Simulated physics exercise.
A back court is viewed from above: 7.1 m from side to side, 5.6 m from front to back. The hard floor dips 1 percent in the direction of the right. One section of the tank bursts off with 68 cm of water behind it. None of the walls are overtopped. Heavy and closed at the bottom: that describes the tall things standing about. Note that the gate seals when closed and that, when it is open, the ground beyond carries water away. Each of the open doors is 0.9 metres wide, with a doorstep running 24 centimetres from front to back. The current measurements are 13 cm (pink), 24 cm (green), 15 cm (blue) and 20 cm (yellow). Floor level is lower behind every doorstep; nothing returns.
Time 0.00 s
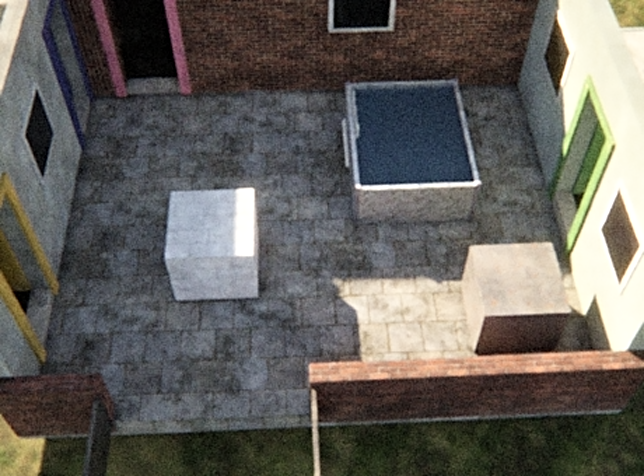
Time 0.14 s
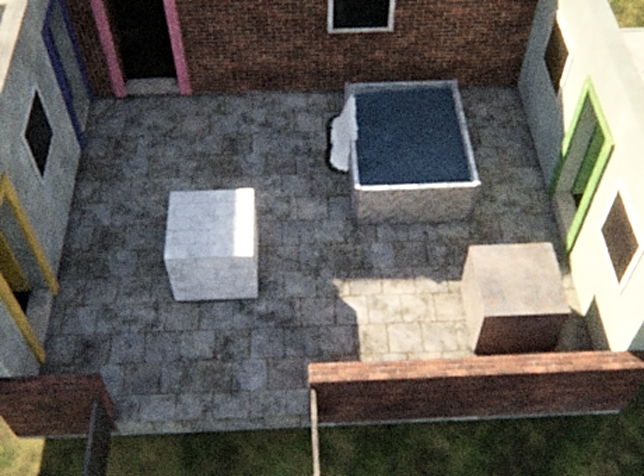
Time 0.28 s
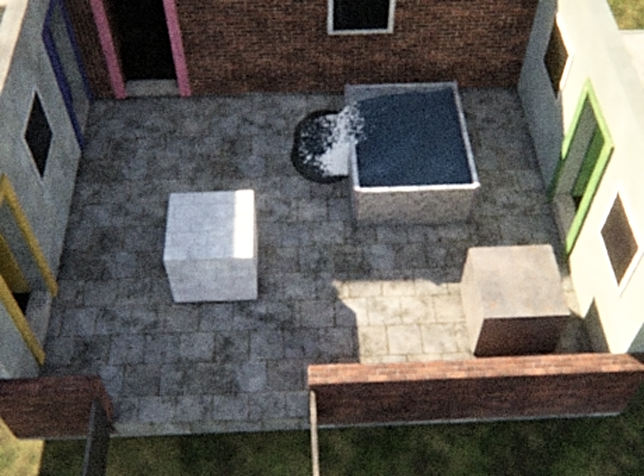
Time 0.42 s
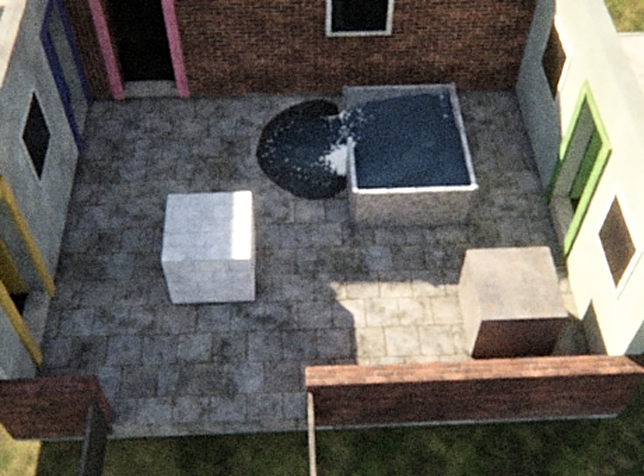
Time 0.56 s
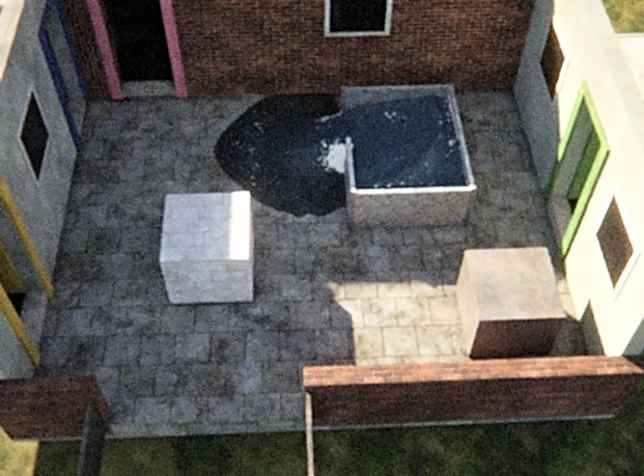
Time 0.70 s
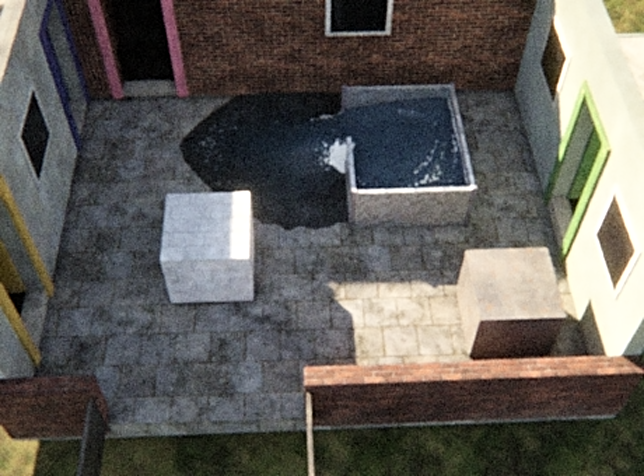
Water bursts from the left side of a raised tank in a paved courtyard, splashing onto the paving and spreading leftward in a widening dark pool behind a pale block, while the water inside the tank ripples.
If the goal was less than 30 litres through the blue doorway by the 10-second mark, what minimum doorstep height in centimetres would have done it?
A doorstep of about 28 cm would have done it.
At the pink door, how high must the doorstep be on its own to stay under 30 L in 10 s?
For pink, a step near 11.0 cm.
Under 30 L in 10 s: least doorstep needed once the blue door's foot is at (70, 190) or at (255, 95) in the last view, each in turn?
Roughly 14.0 cm for the first and 14.0 cm for the second.
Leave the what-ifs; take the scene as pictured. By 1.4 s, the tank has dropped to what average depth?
Roughly 45 cm on average.
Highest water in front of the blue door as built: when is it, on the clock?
About 2.2 seconds.
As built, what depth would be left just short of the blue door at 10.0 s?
About 4.5 cm.
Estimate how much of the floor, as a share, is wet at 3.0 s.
Wet: Close to 40 %.
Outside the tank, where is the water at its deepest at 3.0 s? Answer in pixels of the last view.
Near (83, 128).
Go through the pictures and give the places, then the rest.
In the first picture, the tank at (409, 135) is whole and still, 68 cm deep; the blue door at (71, 74) is dry.
In the second picture, the gap is at (351, 133), the front 0.3 m out at (330, 161); the back of the tank holds 68 cm.
In the third picture, the gap is at (350, 137), the front 0.8 m out at (298, 163); the back of the tank holds 68 cm.
In the fourth picture, the gap is at (349, 139), the front 1.4 m out at (261, 154); the back of the tank holds 67 cm.
In the fifth picture, the gap is at (347, 140), the front 2.0 m out at (221, 156); the back of the tank holds 60 cm.
In the sixth picture, the gap is at (348, 139), the front 2.5 m out at (187, 150); the back of the tank holds 57 cm; 1.8 m in a straight line remain to the blue door at (68, 75).
After 1.4 s water covers 30 % of the floor, deepest (34 cm) near (332, 139); 13 cm at the blue door, 0 litres in over its 15 cm doorstep.
After 3.0 s water covers 40 % of the floor, deepest (30 cm) near (83, 128); 29 cm at the blue door, 116 litres in over its 15 cm doorstep.
After 10.0 s water covers 85 % of the floor, deepest (9 cm) near (60, 394); 4 cm at the blue door, 176 litres in over its 15 cm doorstep.
At the blue door as built, the water arrived by 1.3 s and peaked near 35 cm at 2.2 s.
Run again over the same 10 s with other heights there, 55 litres in over 24 cm, 11 litres over 32.5 cm. The limit of 30 litres is kept from about 28 cm up.
